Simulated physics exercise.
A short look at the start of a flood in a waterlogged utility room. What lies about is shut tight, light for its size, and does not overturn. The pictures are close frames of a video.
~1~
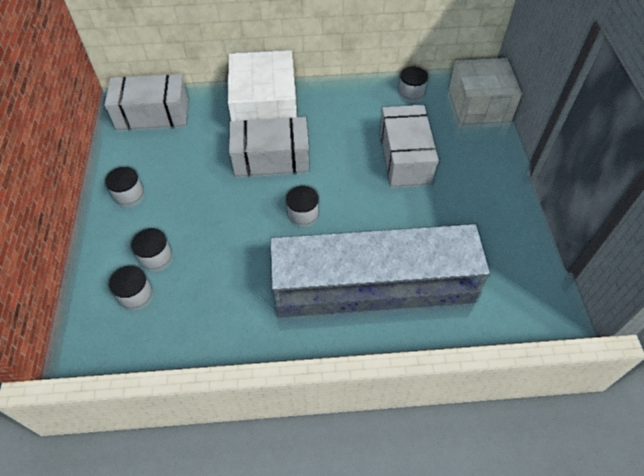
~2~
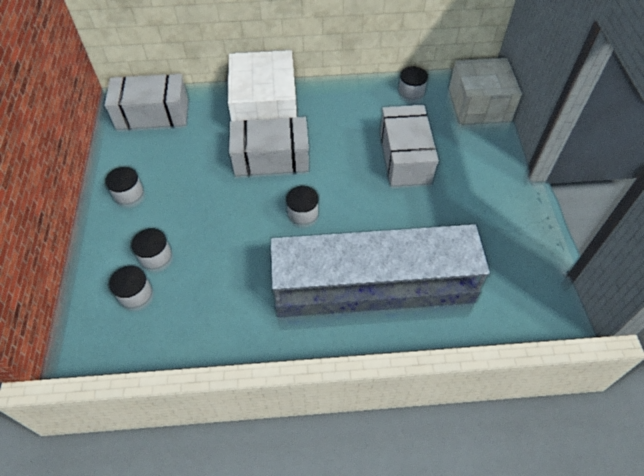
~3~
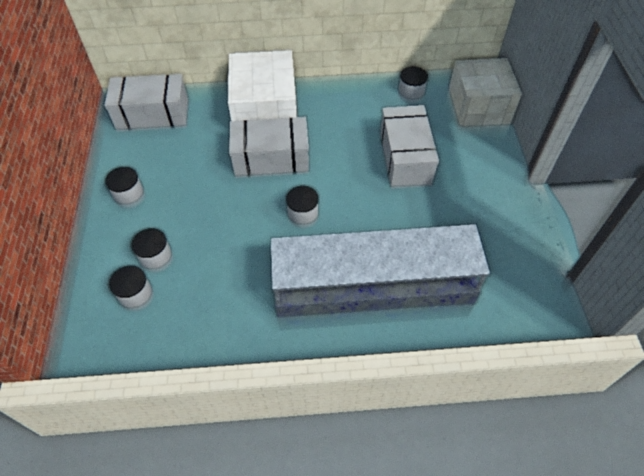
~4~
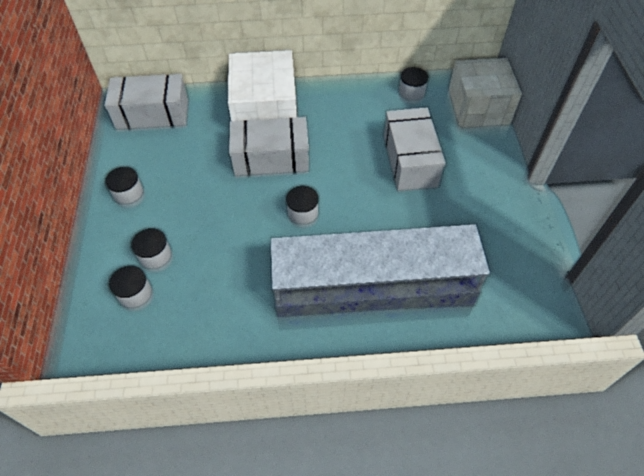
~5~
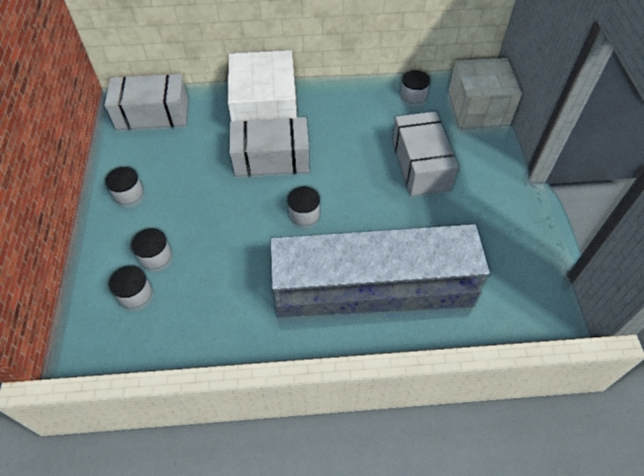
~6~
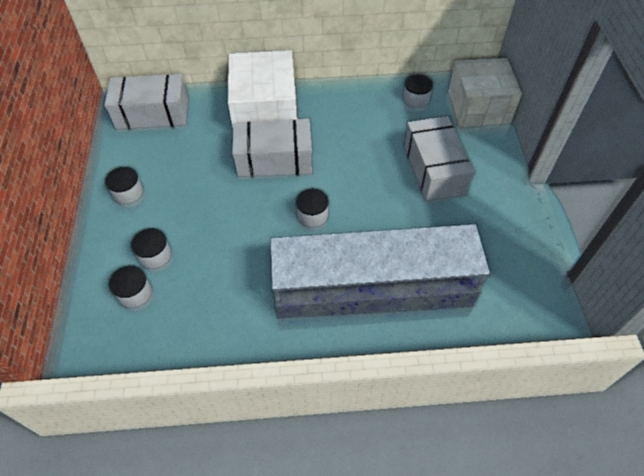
At the start, trunks and black-topped pails sit still in a flooded room around a long counter, and then the dark doorway on the right stands open. The strapped trunk nearest it drifts right and forward, turning slightly, before a few other floating things shift a little.
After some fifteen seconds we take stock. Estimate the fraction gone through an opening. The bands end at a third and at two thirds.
Share: One to two thirds.
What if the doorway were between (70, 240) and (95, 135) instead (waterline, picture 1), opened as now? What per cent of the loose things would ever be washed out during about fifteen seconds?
Near 90 in a hundred.
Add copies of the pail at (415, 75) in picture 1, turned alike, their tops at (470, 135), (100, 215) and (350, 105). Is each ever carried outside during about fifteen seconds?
As listed: Washed out, kept in, carried outside.
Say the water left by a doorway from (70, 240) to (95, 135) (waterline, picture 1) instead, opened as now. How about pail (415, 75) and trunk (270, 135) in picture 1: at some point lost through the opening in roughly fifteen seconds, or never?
In turn: Still in, yes.
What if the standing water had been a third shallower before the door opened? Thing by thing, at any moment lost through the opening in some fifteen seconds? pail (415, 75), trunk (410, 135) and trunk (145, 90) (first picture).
In that order: Carried outside, out, left behind.
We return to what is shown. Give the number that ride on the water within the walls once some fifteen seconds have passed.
That makes 4.
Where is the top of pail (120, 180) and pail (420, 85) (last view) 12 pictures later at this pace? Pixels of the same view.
Close to (160, 194) and (465, 138).
A moment on, 0 of 8 are out; 8 afloat.
Next, 1 of 8 are out; 7 afloat.
Later, 3 of 8 are out; 5 afloat.
In the end, 4 of 8 are out; 4 afloat.
